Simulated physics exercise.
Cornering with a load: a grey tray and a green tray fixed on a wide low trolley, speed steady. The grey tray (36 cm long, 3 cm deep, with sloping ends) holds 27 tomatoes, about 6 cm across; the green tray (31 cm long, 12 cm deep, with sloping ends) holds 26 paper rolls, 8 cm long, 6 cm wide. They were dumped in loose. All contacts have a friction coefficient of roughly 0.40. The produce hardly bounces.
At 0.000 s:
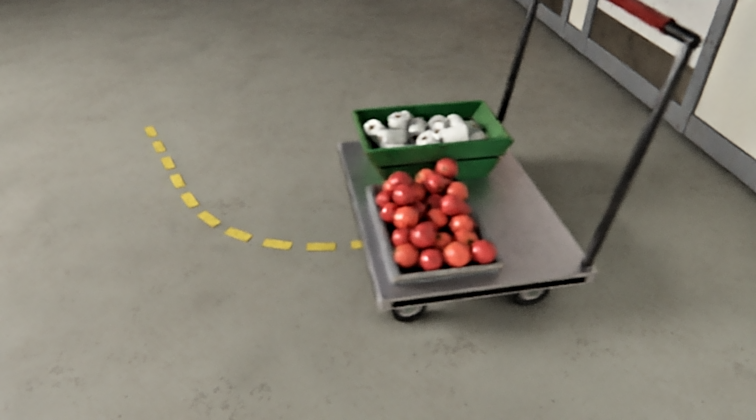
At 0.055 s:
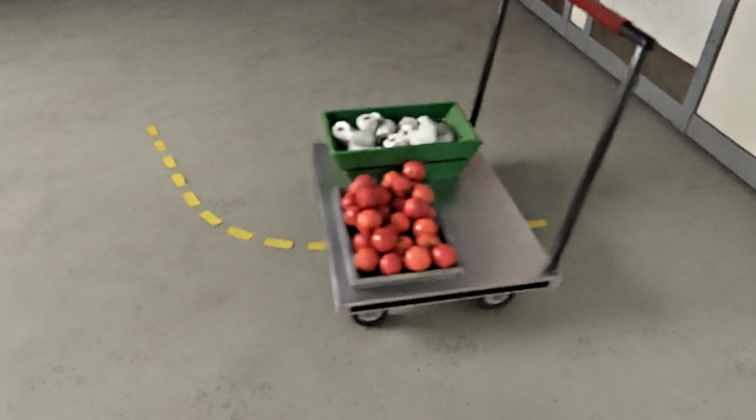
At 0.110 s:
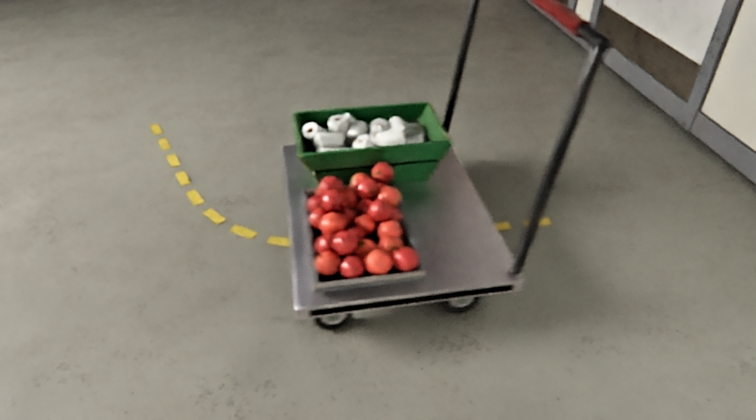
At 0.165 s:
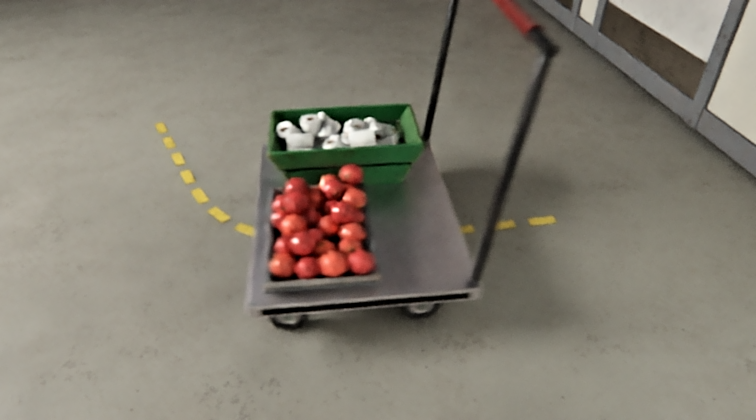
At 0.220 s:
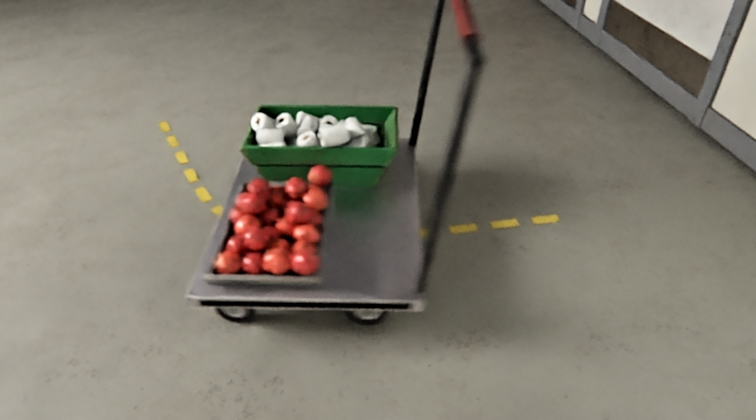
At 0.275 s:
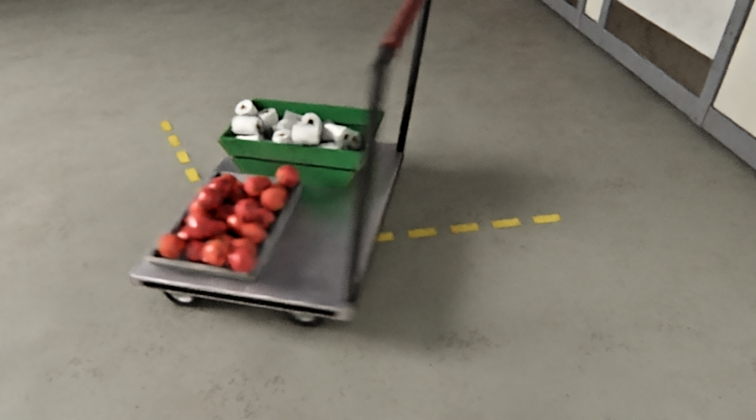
On a grey concrete floor marked with a dashed yellow line, a flatbed trolley carrying a grey tray of tomatoes and a green tray of white paper rolls rolls leftward, then turns, its red-gripped handle swinging around.
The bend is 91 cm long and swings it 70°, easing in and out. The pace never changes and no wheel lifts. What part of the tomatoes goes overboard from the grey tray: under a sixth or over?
Over a sixth of the tomatoes leave the grey tray.
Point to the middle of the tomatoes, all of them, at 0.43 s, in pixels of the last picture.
At about (118, 182).
After 0.34 s, the grey tray is down by 3 of 27 and the green tray has all 26.
After 0.43 s, the grey tray is down by 5 of 27 and the green tray has all 26.
After 0.57 s, the grey tray is down by 11 of 27 and the green tray is down by 1 of 26.
Final count (at 1.02 s), the grey tray is down by 13 of 27 and the green tray is down by 1 of 26. Asked share, 13 of 27, 48 per cent.
